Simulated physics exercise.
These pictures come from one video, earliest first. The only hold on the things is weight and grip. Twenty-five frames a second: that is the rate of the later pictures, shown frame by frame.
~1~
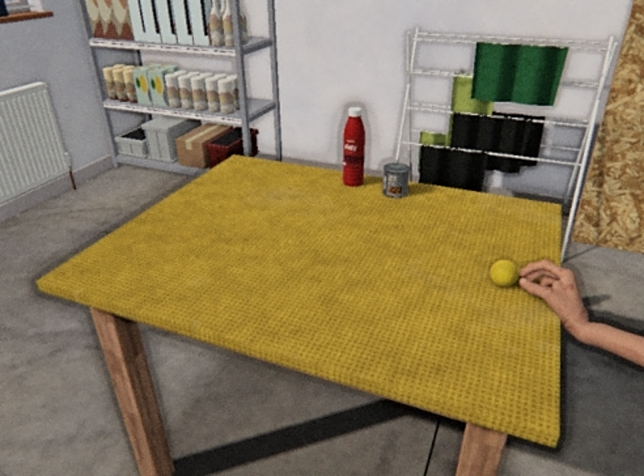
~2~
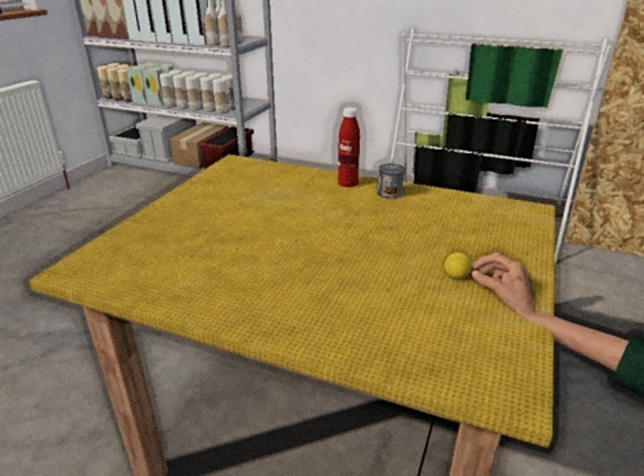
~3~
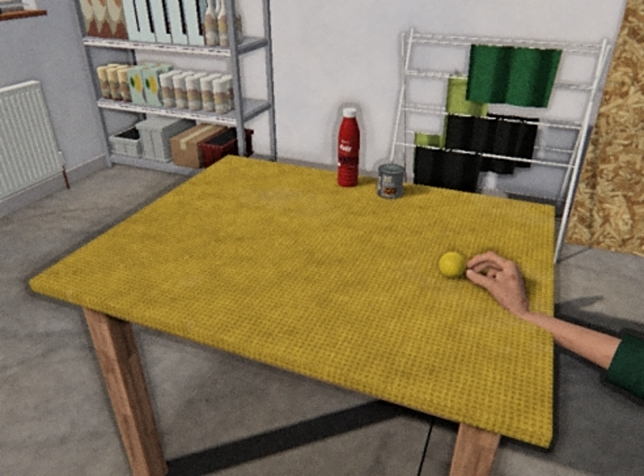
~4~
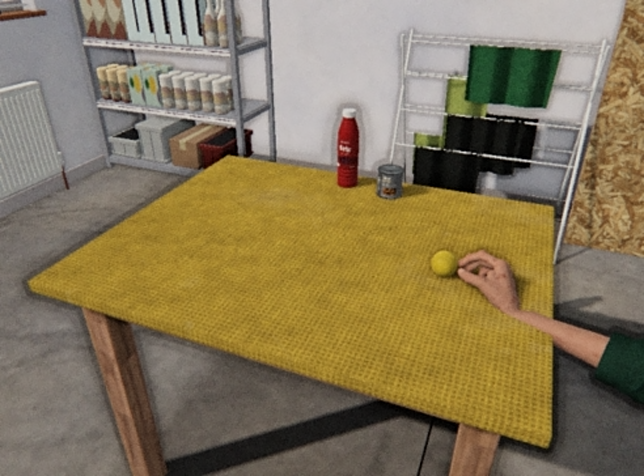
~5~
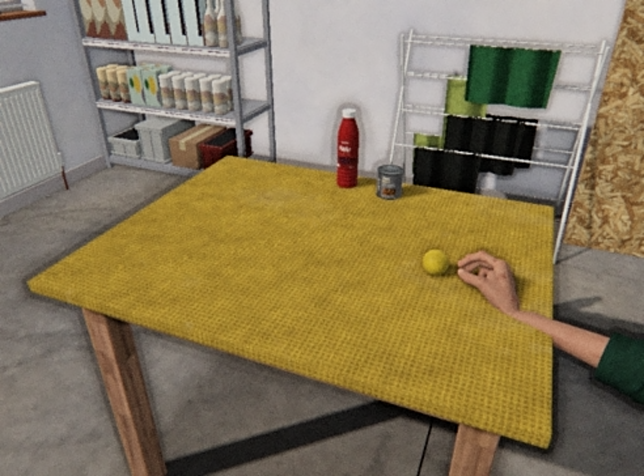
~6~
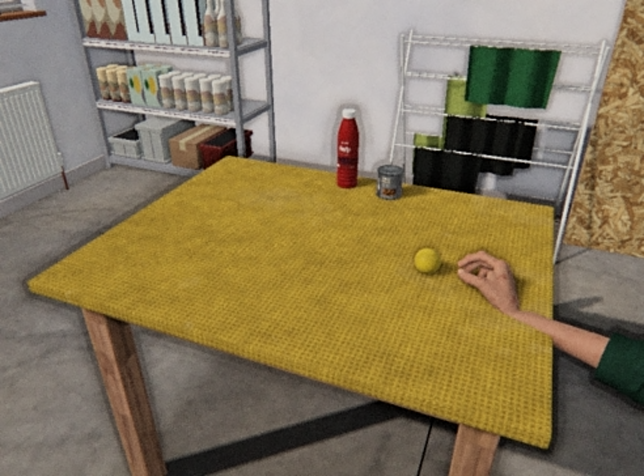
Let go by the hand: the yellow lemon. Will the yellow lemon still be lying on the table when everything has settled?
My guess is it keeps a grip on the table.
Then, 0.20 s past the last view, yellow lemon displaced well along near (392, 254).
Then, 0.40 s past the last view, yellow lemon displaced well along near (363, 248).
Then, 0.80 s past the last view, yellow lemon displaced well along near (325, 240).
Finally, moved from the start, yellow lemon. Final places as the last picture's camera would see them, yellow lemon near (309, 237).
